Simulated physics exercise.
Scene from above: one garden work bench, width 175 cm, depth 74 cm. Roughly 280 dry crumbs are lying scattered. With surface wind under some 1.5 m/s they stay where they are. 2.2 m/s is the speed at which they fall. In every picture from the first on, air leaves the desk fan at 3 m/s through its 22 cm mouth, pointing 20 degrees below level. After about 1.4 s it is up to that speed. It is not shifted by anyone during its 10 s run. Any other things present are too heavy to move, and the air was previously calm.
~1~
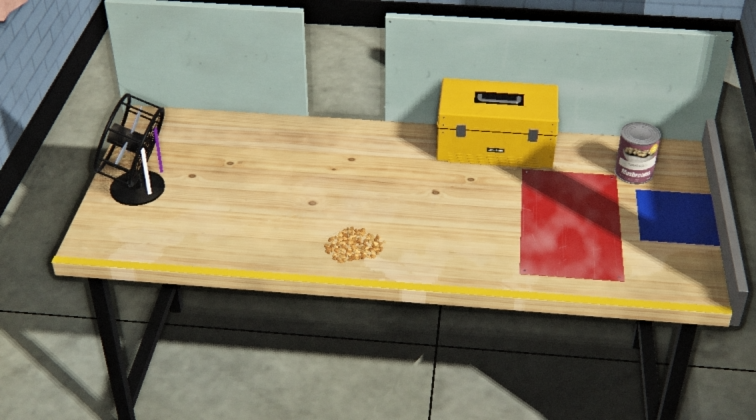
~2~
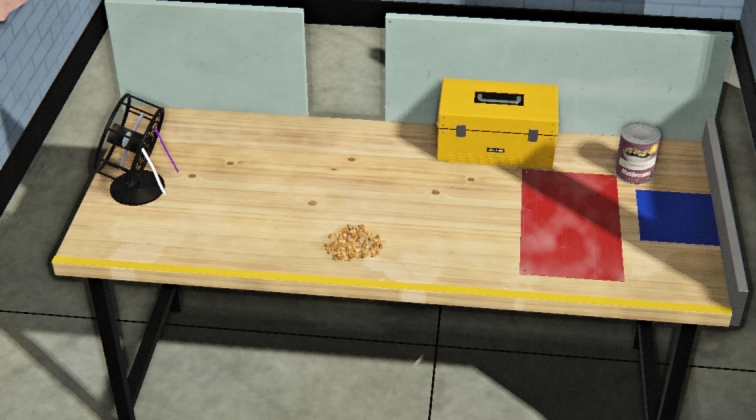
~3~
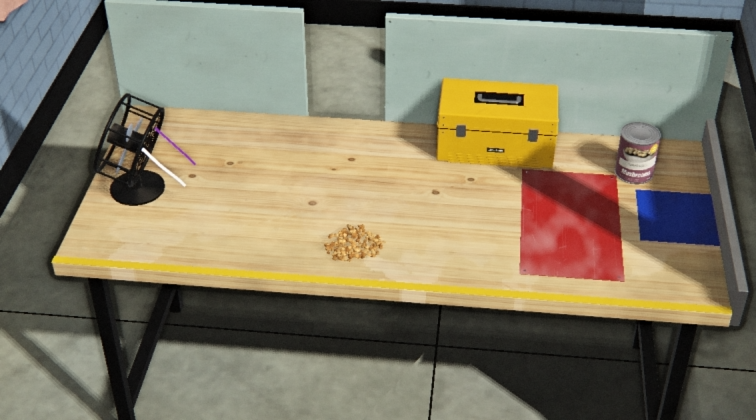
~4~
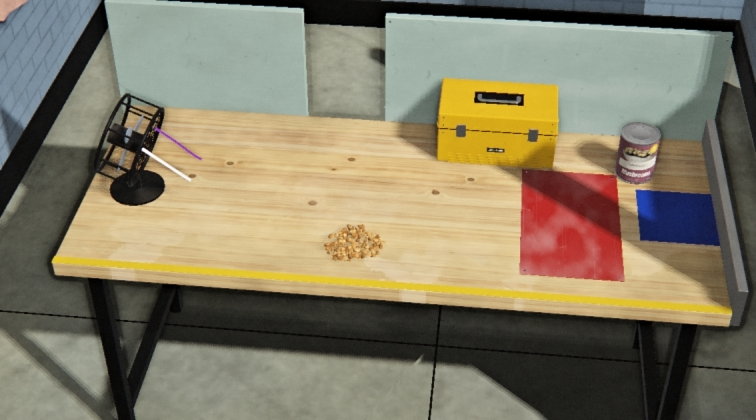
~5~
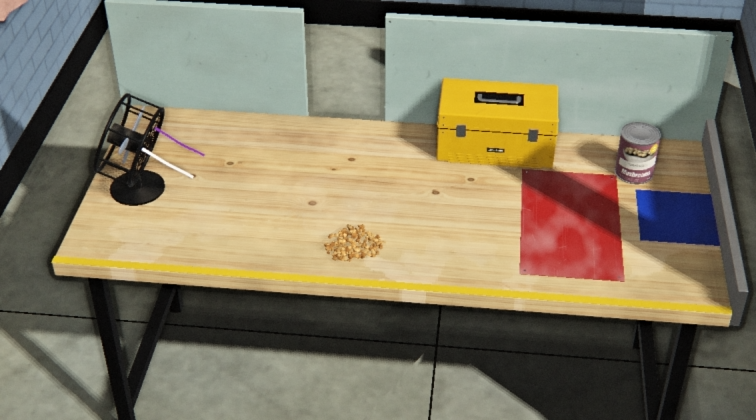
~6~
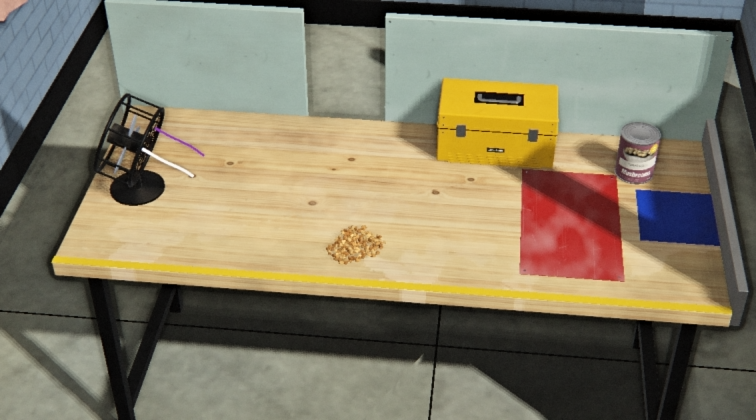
Ribbons on a black desk fan lifting and streaming out over a wooden bench, then a few scattered dry crumbs shifting slightly right.
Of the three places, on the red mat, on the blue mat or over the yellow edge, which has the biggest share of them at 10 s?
I would say the yellow one has the biggest share.
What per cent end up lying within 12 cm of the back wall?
Share: Approx. 0 %.
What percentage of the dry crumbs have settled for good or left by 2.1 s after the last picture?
My guess would be around 100 %.
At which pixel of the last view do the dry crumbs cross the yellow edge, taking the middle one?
Midpoint of crossings, approx. (510, 298).
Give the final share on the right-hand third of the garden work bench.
Near 0 %.
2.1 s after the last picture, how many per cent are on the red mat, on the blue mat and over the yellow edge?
I'd put it at roughly 0 percent on red, 0 percent on blue and 100 percent on yellow.
Then, 0.9 s after the last picture the count stands so, 0 % are on the red mat, 0 % on the blue mat and 96 % over the yellow edge.
Then, 2.1 s after the last picture the count stands so, 0 % are on the red mat, 0 % on the blue mat and 99 % over the yellow edge.
Then, 4.4 s after the last picture the count stands so, 0 % are on the red mat, 0 % on the blue mat and 100 % over the yellow edge.
Then, 8.9 s after the last picture, at the end, 0 % are on the red mat, 0 % on the blue mat and 100 % over the yellow edge.
